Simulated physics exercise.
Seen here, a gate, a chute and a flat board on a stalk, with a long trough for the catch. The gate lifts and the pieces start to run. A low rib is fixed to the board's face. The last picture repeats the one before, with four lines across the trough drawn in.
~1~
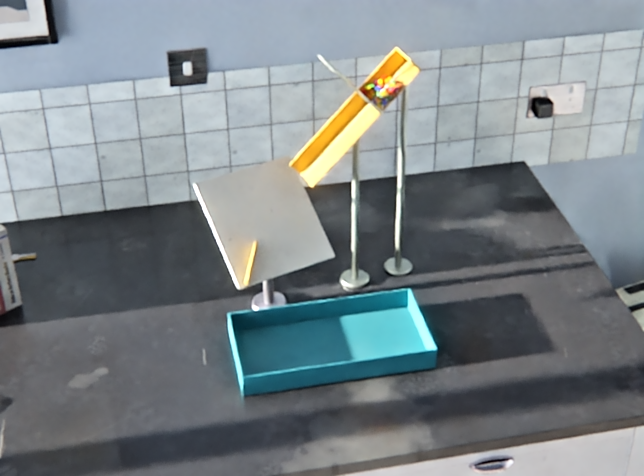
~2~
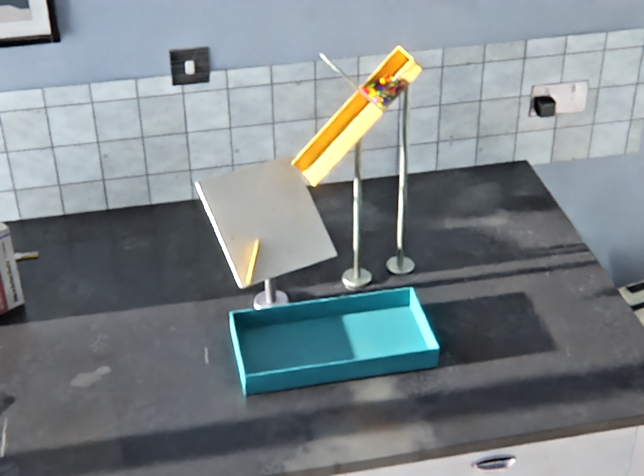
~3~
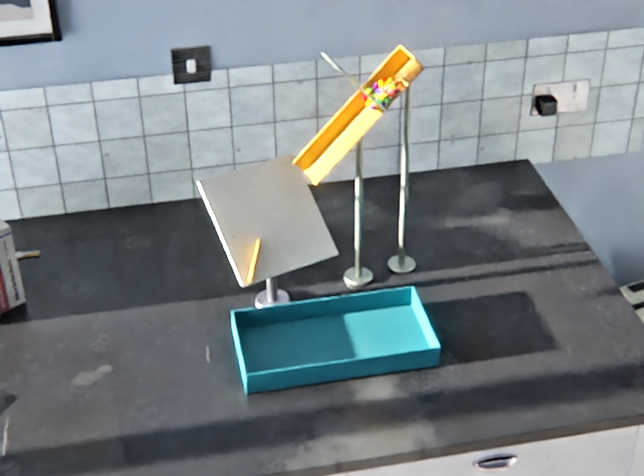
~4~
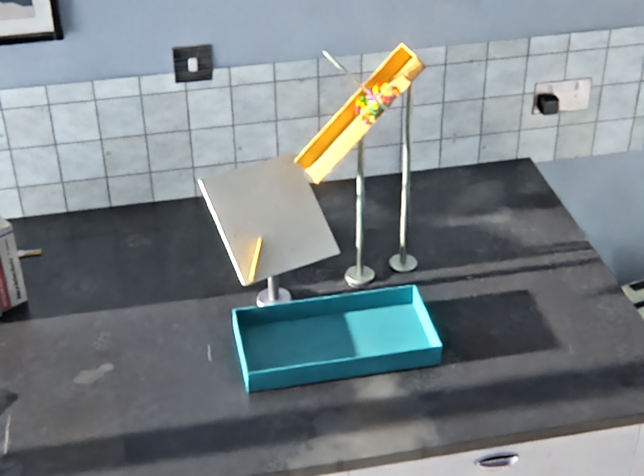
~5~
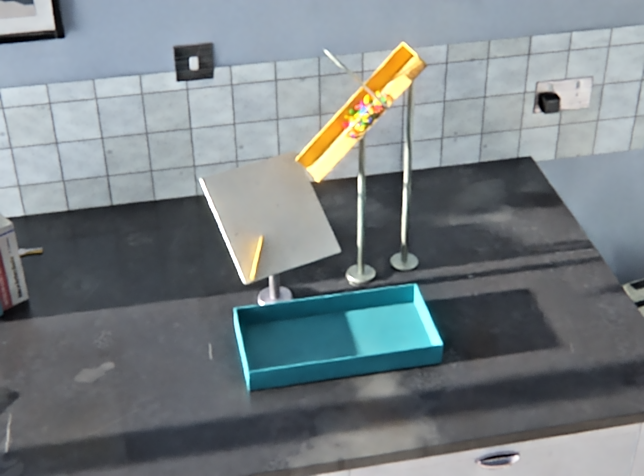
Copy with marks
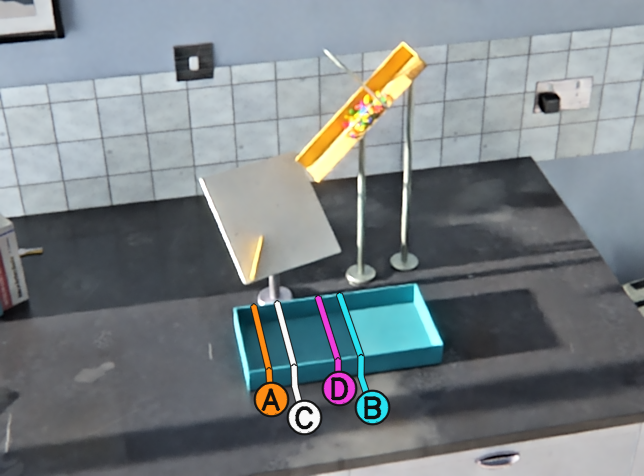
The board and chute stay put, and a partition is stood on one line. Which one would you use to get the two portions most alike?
C is best.
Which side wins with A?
Right.
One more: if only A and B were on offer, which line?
Here it is line A.
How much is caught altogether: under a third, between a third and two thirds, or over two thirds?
It is over two thirds.
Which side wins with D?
More lands on the left.
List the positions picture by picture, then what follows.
In the first frame, load behind the gate at (380, 90), jelly beans; lip of the chute at (307, 181), sloping fairly steeply.
In the second frame, middle of the board at (268, 219), tilted fairly steeply; middle of its low edge at (291, 271); of its high edge at (245, 168).
In the third frame, front corners of the trough at (246, 375) and (440, 347), empty; front of the load at (369, 105).
In the fourth frame, middle of the load at (374, 100); its front at (362, 118), about a quarter of the way to the lip; rib from (262, 237) to (253, 278).
In the fifth frame, middle of the load at (364, 113); its front at (347, 136), about half of the way to the lip.
On the marked copy, line A crosses the front rim at (268, 369); line B crosses the front rim at (360, 356); line C crosses the front rim at (293, 365); line D crosses the front rim at (337, 359).
With A, of what is caught, a small part on the left of the divider, most on the right.
With B, of what is caught, all on the left of the divider, none on the right.
With C, of what is caught, about half on the left of the divider, about half on the right.
With D, of what is caught, nearly all on the left of the divider, a small part on the right.
